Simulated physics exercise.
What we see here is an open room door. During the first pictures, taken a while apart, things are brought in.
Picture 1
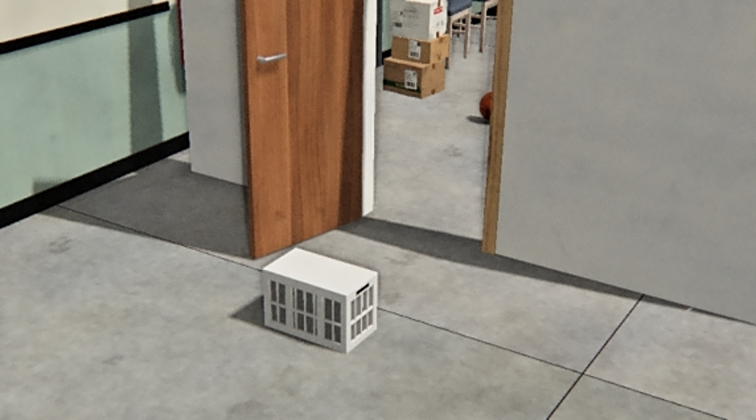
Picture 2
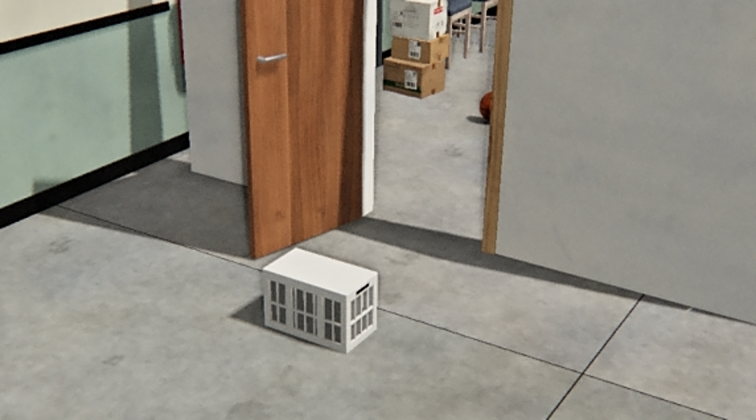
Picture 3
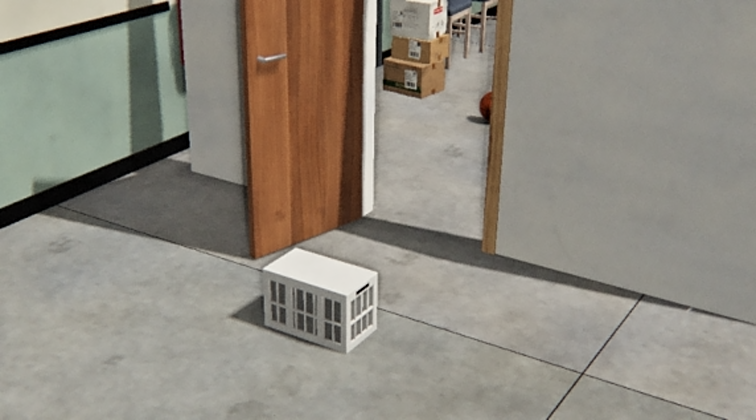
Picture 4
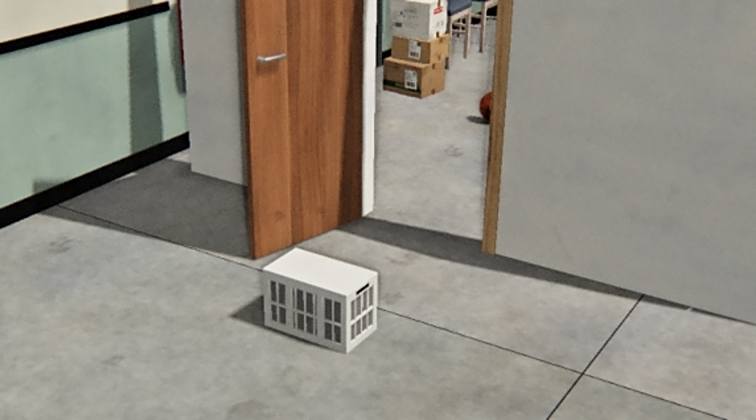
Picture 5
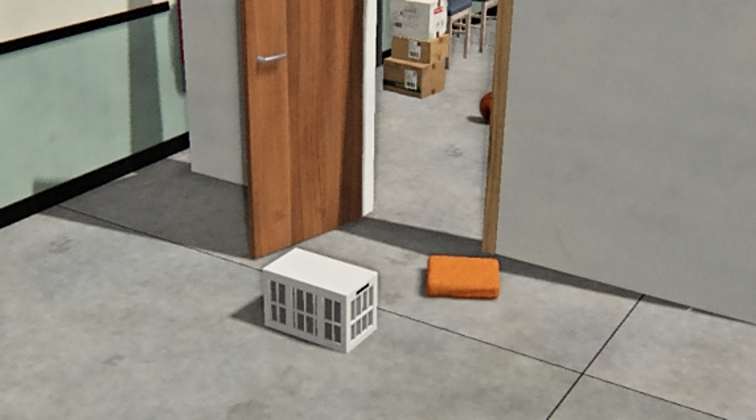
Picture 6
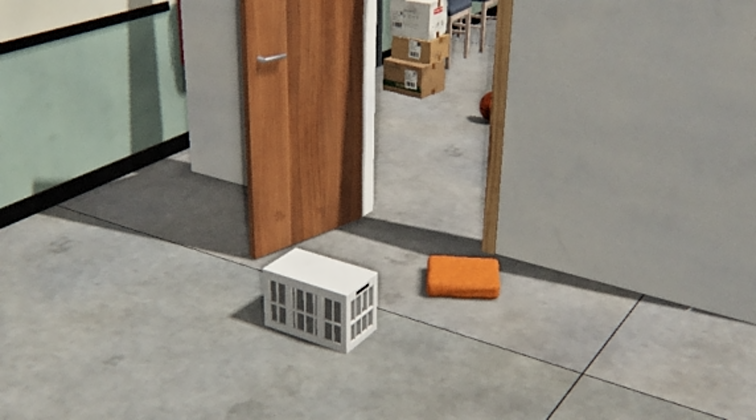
White crate sitting still by a wide-open wooden door, with an orange cushion appearing to its right near the door frame.
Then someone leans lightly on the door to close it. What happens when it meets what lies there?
It closes fully.
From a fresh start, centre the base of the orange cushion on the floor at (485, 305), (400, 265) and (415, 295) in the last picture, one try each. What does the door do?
Swings all the way, held up partway, Swings all the way.
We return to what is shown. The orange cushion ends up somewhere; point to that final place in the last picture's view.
It winds up at roughly (483, 278).
Then, 0.70 s past the last view, door at 84°.
Then, 1.20 s past the last view, door at 53°.
Then, 1.60 s past the last view, door at 27°; orange cushion displaced a little near (471, 278).
Then, 1.80 s past the last view, door at 14°; orange cushion displaced a little near (483, 278).
Finally, door at 0°; both still in place. Final places as the last picture's camera would see them, orange cushion near (483, 278).
